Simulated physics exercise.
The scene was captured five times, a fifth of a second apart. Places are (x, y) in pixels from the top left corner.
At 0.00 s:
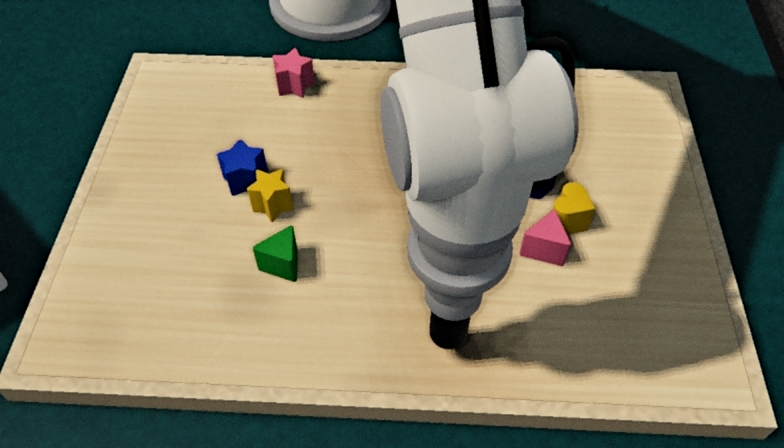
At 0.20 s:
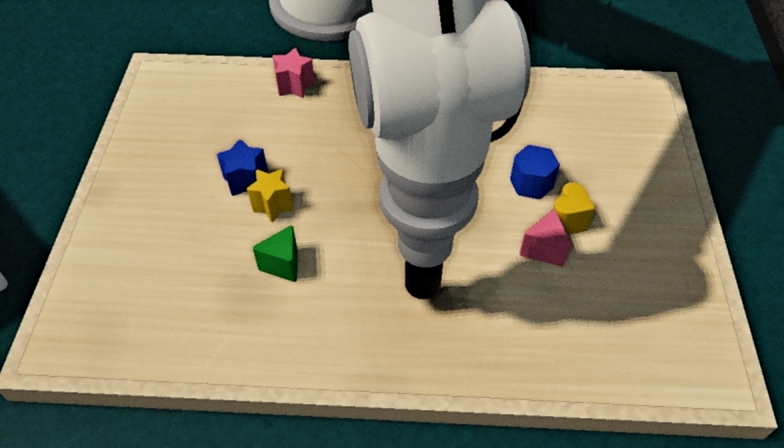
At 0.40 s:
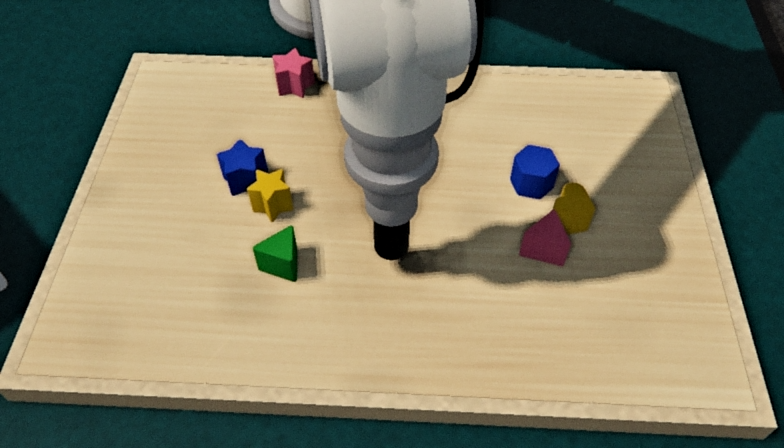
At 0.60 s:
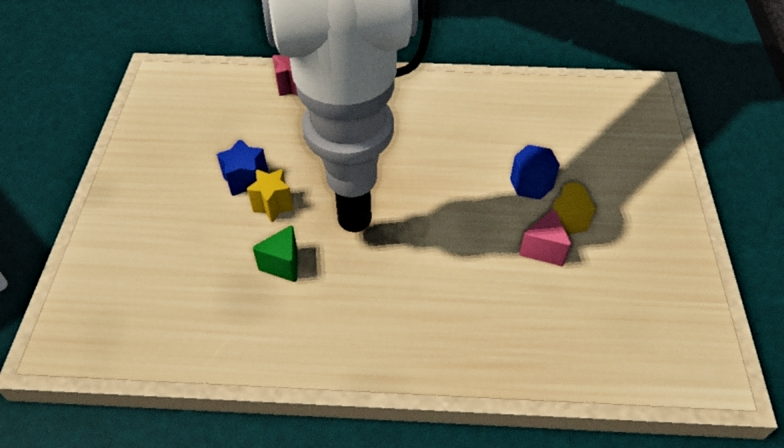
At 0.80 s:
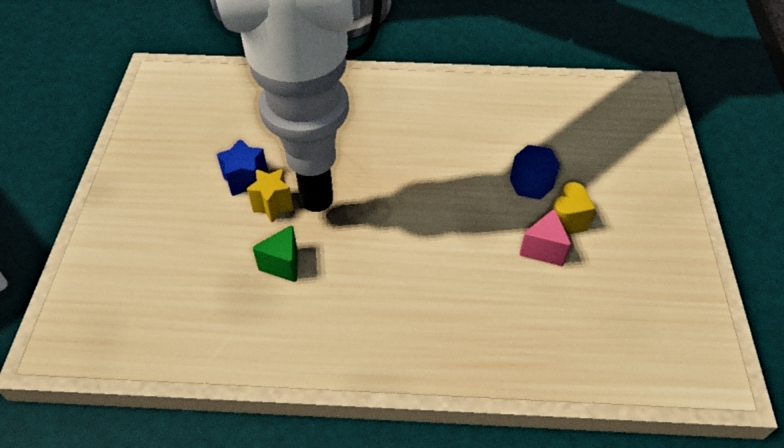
On a wooden board, a robot arm moves its black tip up and left beside the yellow star.
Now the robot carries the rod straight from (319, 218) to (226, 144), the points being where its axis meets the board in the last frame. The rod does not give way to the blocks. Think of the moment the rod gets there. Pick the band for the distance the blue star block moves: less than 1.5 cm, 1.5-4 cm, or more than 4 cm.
The displacement of the blue star block is above 4 cm.
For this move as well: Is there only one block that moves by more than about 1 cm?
No, I don't think so.
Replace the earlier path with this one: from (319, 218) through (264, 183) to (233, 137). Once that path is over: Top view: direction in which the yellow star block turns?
From the top, the block rotates counterclockwise.
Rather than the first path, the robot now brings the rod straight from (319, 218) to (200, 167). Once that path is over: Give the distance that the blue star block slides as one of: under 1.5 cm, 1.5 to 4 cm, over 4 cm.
Its displacement is above 4 cm.
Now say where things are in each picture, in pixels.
In the first frame, lower end of the rod at (448, 334), tops of blocks, blue star block at (240, 156), yellow star block at (268, 182), green three-sided block at (278, 244).
In the second frame, rod at (423, 285), blocks as before.
In the third frame, rod at (392, 248), blocks as before.
In the fourth frame, rod at (355, 220), blocks as before.
In the fifth frame, rod at (317, 201), blue star block at (240, 156), yellow star block at (268, 182), green three-sided block at (278, 244).
What follows on the original path. One third of the way, rod at (283, 174); yellow star block at (255, 182), turned 15° anticlockwise.
Two thirds of the way, rod at (251, 150); blue star block at (217, 148), turned 20° anticlockwise; yellow star block at (251, 181), turned 35° anticlockwise.
At the end, rod at (221, 127); blue star block at (199, 143), turned 65° anticlockwise; yellow star block at (251, 181), turned 35° anticlockwise; green three-sided block not moved.
